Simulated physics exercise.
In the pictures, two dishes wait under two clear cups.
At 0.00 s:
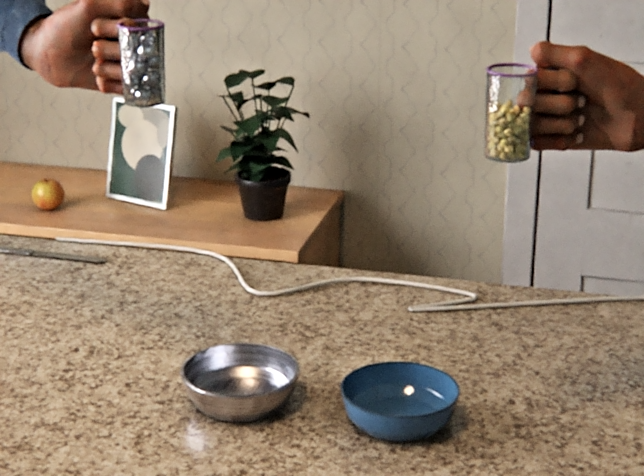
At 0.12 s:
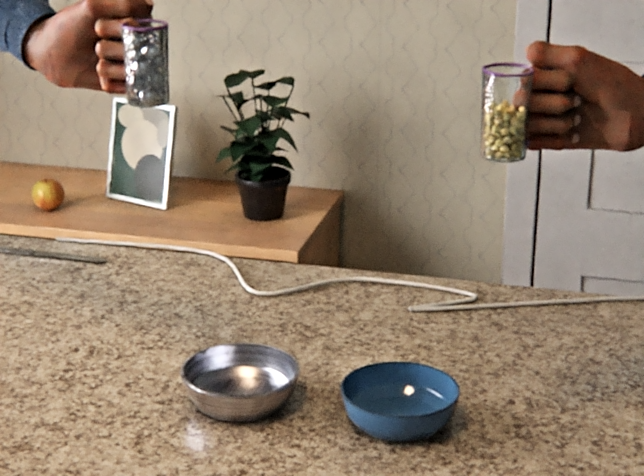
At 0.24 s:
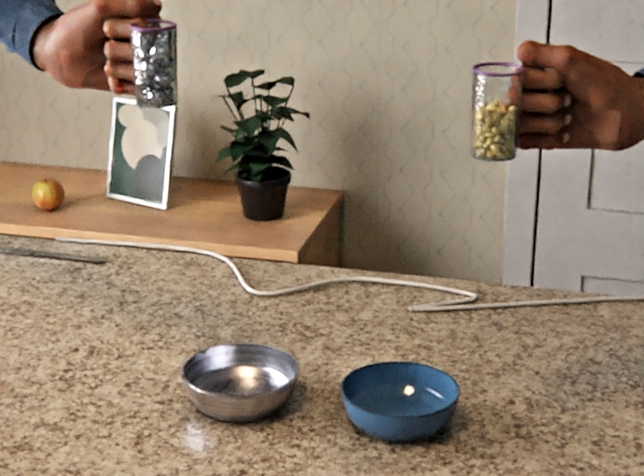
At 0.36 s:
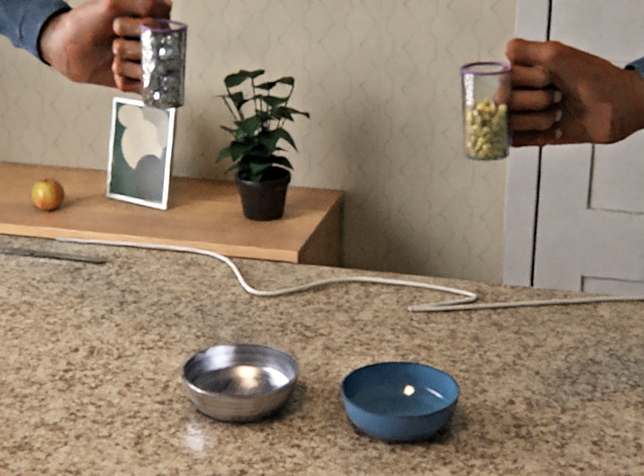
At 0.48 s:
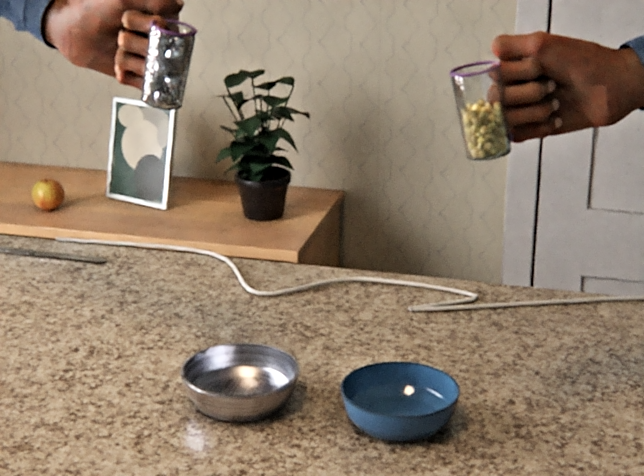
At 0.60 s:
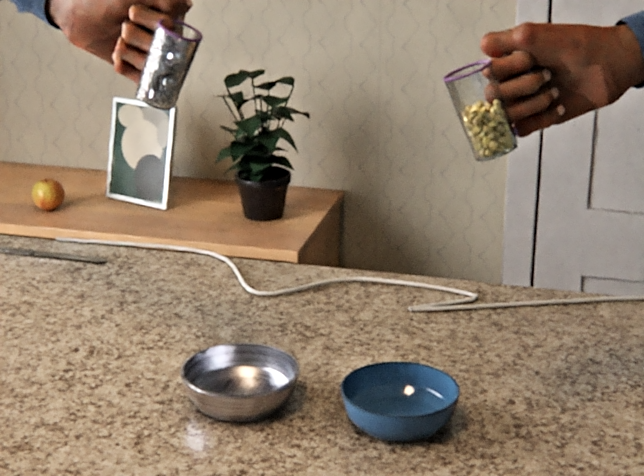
Two hands reach in from the upper left and upper right above a speckled stone counter, seen from a fixed, slightly raised view. The left holds a clear cup of grey balls, the right one of pale yellow-green beans, above a silver dish and a blue dish, with a plant, picture and apple behind. Both cups shift inward, then tilt gradually.
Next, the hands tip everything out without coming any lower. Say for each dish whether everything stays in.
I'd say the left one misses a few and the right one misses a few.
By 1.12 s, left, every one still in the cup; right, every one still in the cup.
By 1.57 s, left, the larger part still in the cup, roughly a quarter in the air; right, almost all still in the cup, just a few in the air.
By 1.96 s, left, roughly a quarter in the dish, roughly a quarter outside the dish, roughly two thirds in the air; right, roughly half in the dish, just a few outside the dish, roughly half in the air.
When it is over (2.9 s), left, roughly a third in the dish, roughly two thirds outside the dish; right, the larger part in the dish, about a tenth outside the dish.
